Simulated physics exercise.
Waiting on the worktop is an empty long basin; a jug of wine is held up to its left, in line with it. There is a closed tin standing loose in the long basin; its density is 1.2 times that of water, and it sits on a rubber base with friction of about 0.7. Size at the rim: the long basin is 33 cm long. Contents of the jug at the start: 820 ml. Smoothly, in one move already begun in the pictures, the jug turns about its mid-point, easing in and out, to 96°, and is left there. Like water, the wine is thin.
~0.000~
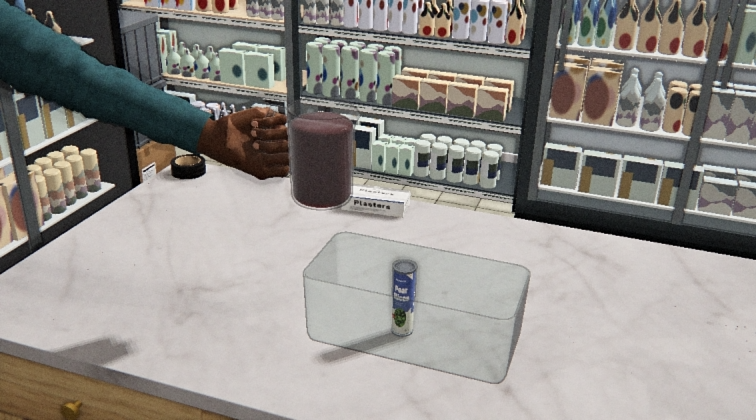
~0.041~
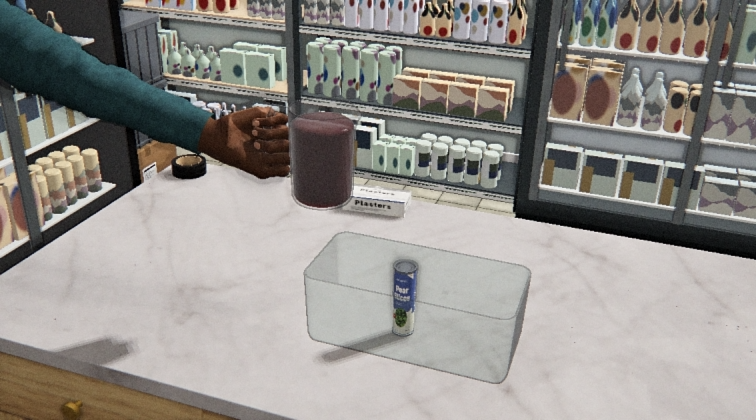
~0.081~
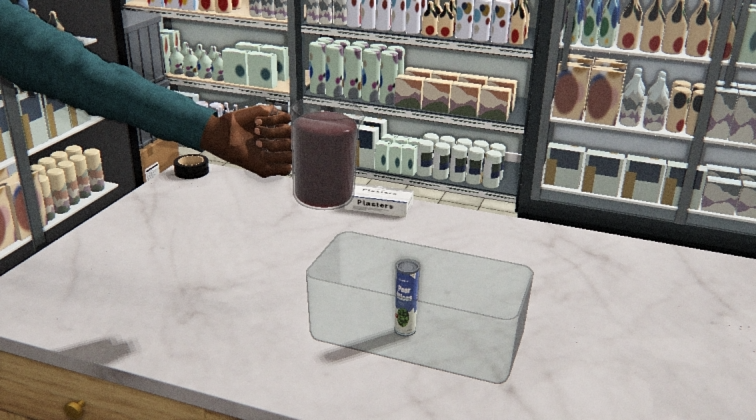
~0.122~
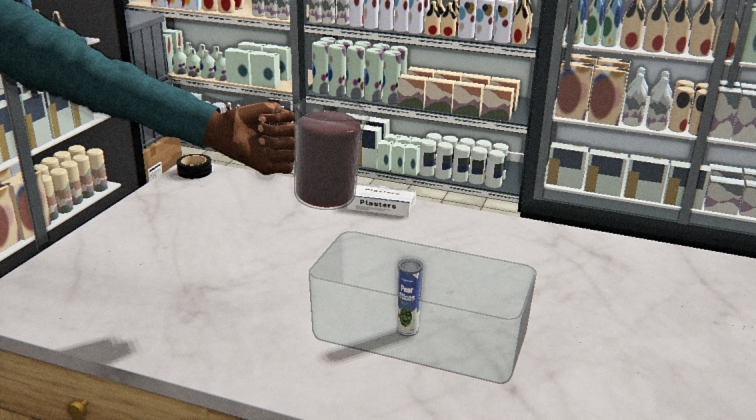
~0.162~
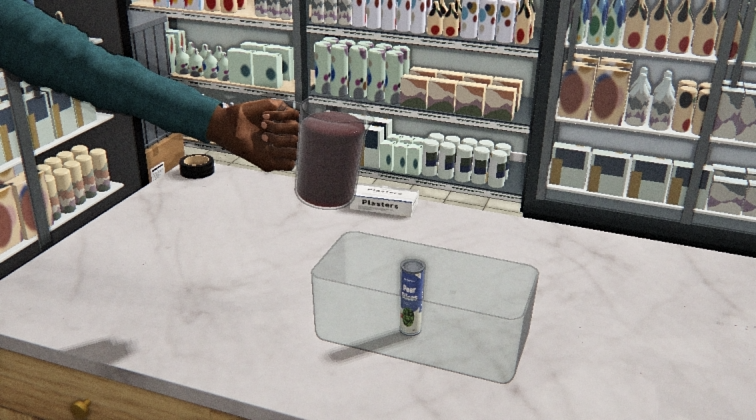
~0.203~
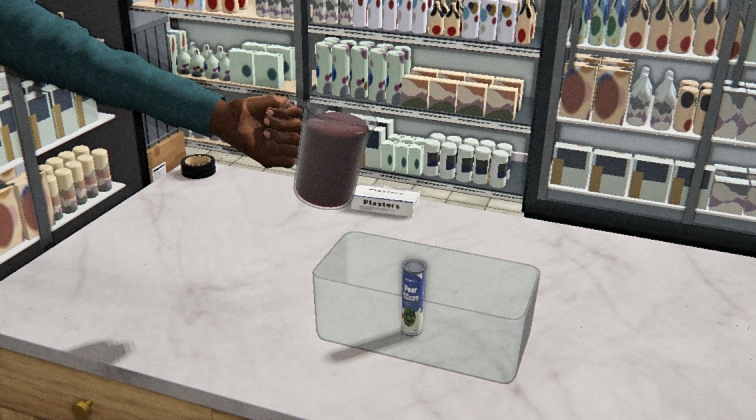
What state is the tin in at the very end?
It will make it through.
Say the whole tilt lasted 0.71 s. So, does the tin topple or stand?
In that case the tin does not tip.
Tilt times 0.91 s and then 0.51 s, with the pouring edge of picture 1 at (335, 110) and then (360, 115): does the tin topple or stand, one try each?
The tin overturns the first time and stays vertical the second time.
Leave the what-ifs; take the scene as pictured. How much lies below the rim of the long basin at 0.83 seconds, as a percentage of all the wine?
Close to 26 in a hundred.
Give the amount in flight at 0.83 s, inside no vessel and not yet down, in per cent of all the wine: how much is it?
Roughly 24 %.
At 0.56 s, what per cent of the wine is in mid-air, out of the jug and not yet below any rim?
I'd say close to 12 per cent.
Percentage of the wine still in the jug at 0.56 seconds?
Portion remaining: Approx. 88 per cent.
Then, 0.56 s in, the tilt is 66° and 88 per cent is still to pour; the tin stands where it began.
Then, 0.83 s in, the tilt is 94° and 49 per cent is still to pour; the tin stands where it began.
Then, 1.11 s in, the tilt is 96° and 14 per cent is still to pour; the tin stands where it began.
Then, 1.41 s in, the tilt is 96° and 4 per cent is still to pour; the tin stands where it began.
Finally, the tin stands where it began.
